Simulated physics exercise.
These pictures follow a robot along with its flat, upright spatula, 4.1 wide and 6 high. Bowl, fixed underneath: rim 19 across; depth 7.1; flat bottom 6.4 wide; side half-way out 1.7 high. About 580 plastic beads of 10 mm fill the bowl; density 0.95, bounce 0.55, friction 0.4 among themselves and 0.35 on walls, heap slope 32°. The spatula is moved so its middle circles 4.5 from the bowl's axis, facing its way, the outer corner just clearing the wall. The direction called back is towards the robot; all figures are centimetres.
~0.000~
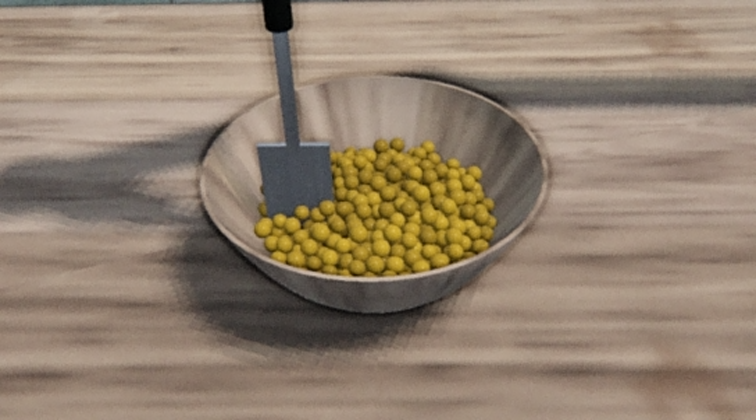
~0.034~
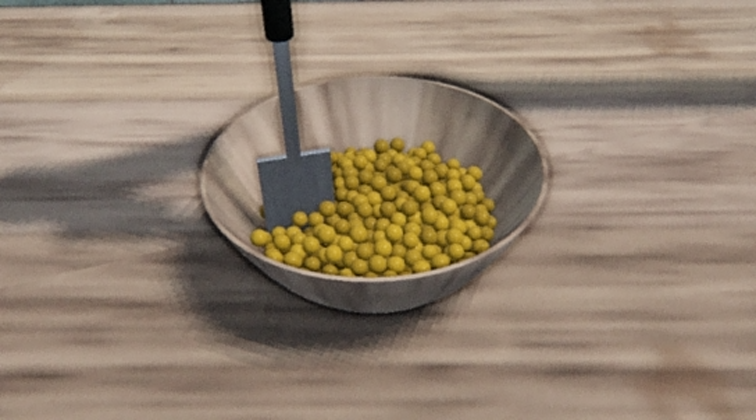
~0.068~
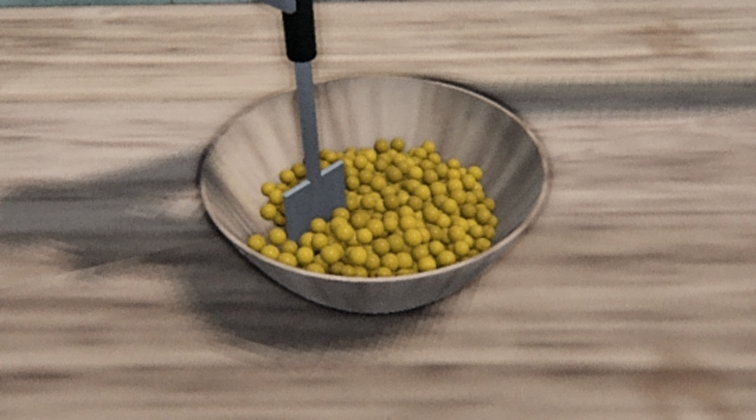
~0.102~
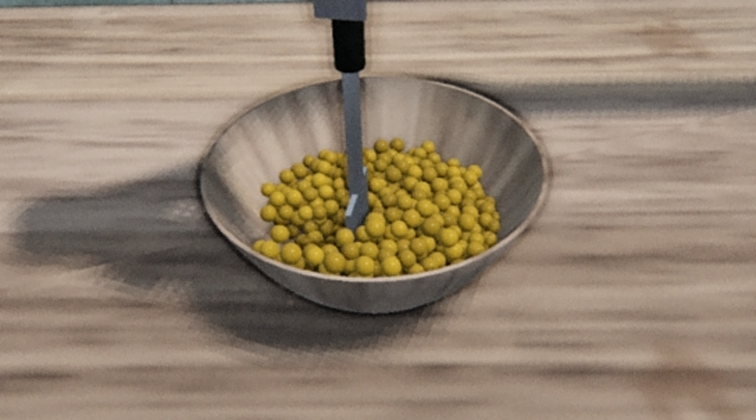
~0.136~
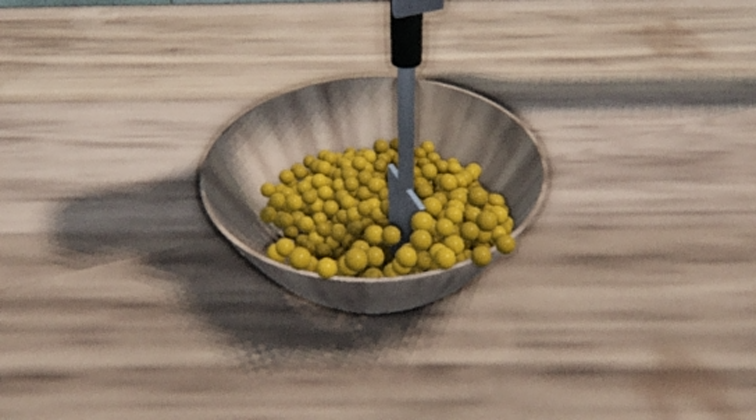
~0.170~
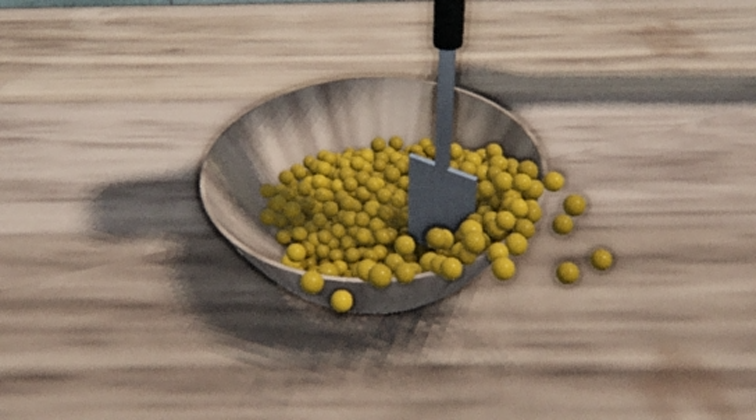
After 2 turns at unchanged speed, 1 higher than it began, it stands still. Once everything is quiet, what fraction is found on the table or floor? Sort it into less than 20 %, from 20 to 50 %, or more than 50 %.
It goes in from 20 to 50 %.
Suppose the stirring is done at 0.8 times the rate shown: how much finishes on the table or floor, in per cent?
It would come to around 20 percent.
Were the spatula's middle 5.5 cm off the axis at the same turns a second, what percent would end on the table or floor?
That would give close to 15 per cent.
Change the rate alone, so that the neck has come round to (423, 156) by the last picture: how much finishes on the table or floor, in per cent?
Roughly 25 per cent.
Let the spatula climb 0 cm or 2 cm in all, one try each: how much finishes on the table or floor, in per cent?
First try about 45 per cent, second about 25 per cent.
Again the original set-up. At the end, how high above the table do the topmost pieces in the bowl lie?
About 5.5 cm.
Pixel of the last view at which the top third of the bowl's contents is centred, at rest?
(360, 212).
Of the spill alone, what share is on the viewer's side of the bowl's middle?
That share is about 40 per cent.
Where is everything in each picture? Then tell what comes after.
The first picture shows spatula neck at (290, 121), 0° round; upper third of the load around (381, 206), from x 260 to 490, top at y 145; 582 in the bowl.
The second picture shows spatula neck at (291, 132), 14° round; upper third of the load around (379, 209), from x 260 to 490, top at y 145.
The third picture shows spatula neck at (312, 154), 47° round; upper third of the load around (377, 219), from x 255 to 490, top at y 145.
The fourth picture shows spatula neck at (355, 166), 80° round; upper third of the load around (394, 223), from x 260 to 490, top at y 145.
The fifth picture shows spatula neck at (406, 162), 113° round; upper third of the load around (433, 217), from x 270 to 505, top at y 145; 578 in the bowl, 4 in flight or on the tool.
The sixth picture shows spatula neck at (443, 142), 146° round; upper third of the load around (470, 196), from x 265 to 600, top at y 145; 562 in the bowl, 20 in flight or on the tool.
By 0.40 s, 8° round, highest piece 10 above the table; 444 in the bowl, 83 on the table or floor, 55 in flight or on the tool.
By 0.63 s, 230° round, highest piece 9 above the table; 400 in the bowl, 169 on the table or floor, 13 in flight or on the tool.
By 0.94 s, 0° round, highest piece 6 above the table; 386 in the bowl, 196 on the table or floor.
By 1.64 s, 0° round, highest piece 5 above the table; 386 in the bowl, 196 on the table or floor.
Final count, 386 in the bowl, 196 on the table or floor. That is 34 % on the table or floor.
